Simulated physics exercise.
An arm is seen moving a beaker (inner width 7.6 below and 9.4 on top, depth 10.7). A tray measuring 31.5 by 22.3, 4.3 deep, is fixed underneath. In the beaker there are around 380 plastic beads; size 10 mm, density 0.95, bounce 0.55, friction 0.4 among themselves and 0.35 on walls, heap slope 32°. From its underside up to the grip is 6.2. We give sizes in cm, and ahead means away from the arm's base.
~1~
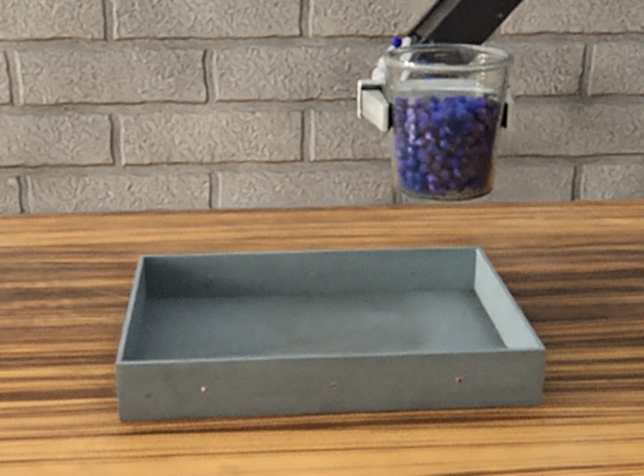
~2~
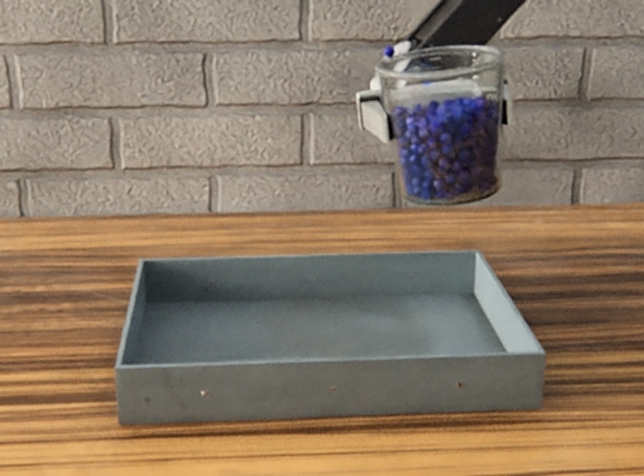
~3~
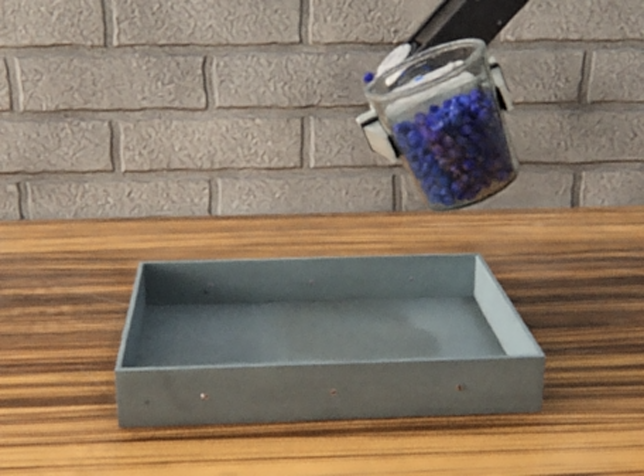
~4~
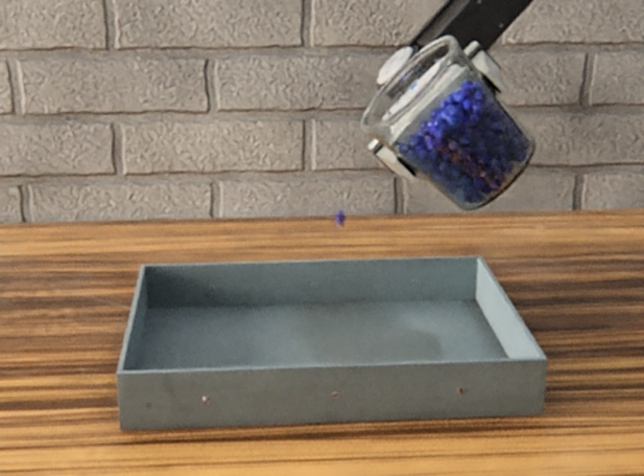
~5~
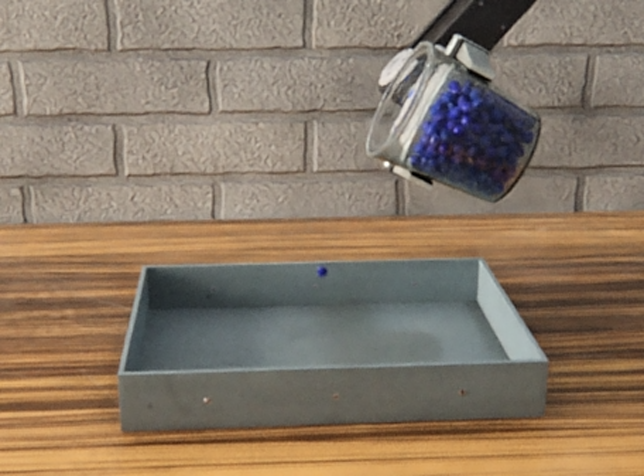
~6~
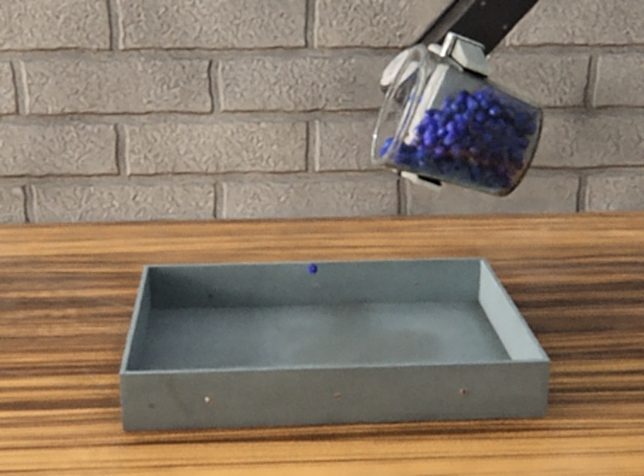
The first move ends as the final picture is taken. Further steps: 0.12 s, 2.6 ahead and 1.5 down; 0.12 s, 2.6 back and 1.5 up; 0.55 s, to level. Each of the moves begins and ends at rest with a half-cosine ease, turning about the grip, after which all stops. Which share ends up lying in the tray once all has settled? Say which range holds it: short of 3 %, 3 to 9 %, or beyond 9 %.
The range 3 to 9 % holds it.
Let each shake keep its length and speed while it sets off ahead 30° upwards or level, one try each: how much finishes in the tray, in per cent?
15 and 15 %.
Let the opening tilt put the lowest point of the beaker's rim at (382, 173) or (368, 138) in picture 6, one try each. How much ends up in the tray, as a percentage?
About 25 and 0 per cent.
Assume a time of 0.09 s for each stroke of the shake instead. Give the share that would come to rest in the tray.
In that case around 10 per cent.
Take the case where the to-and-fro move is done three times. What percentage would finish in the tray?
Then about 15 per cent.
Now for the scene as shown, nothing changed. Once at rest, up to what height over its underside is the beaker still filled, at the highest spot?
Height at rest: Approx. 9.5 cm.
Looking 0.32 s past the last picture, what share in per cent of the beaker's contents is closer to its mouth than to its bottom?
Estimate: Around 40 %.
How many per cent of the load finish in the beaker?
Around 95 in a hundred.
Then, 0.32 s later, tilted 66° forward, highest piece 21 above the table; 361 in the beaker, 3 in the tray, 14 in flight or on a rim.
Then, 0.63 s later, tilted 13° forward, highest piece 24 above the table; 359 in the beaker, 19 in the tray.
Then, 0.99 s later, level, highest piece 24 above the table; 359 in the beaker, 19 in the tray.
Then, 2.04 s later, level, highest piece 24 above the table; 359 in the beaker, 19 in the tray.
At rest, 359 in the beaker, 19 in the tray. That is 5 % in the tray.
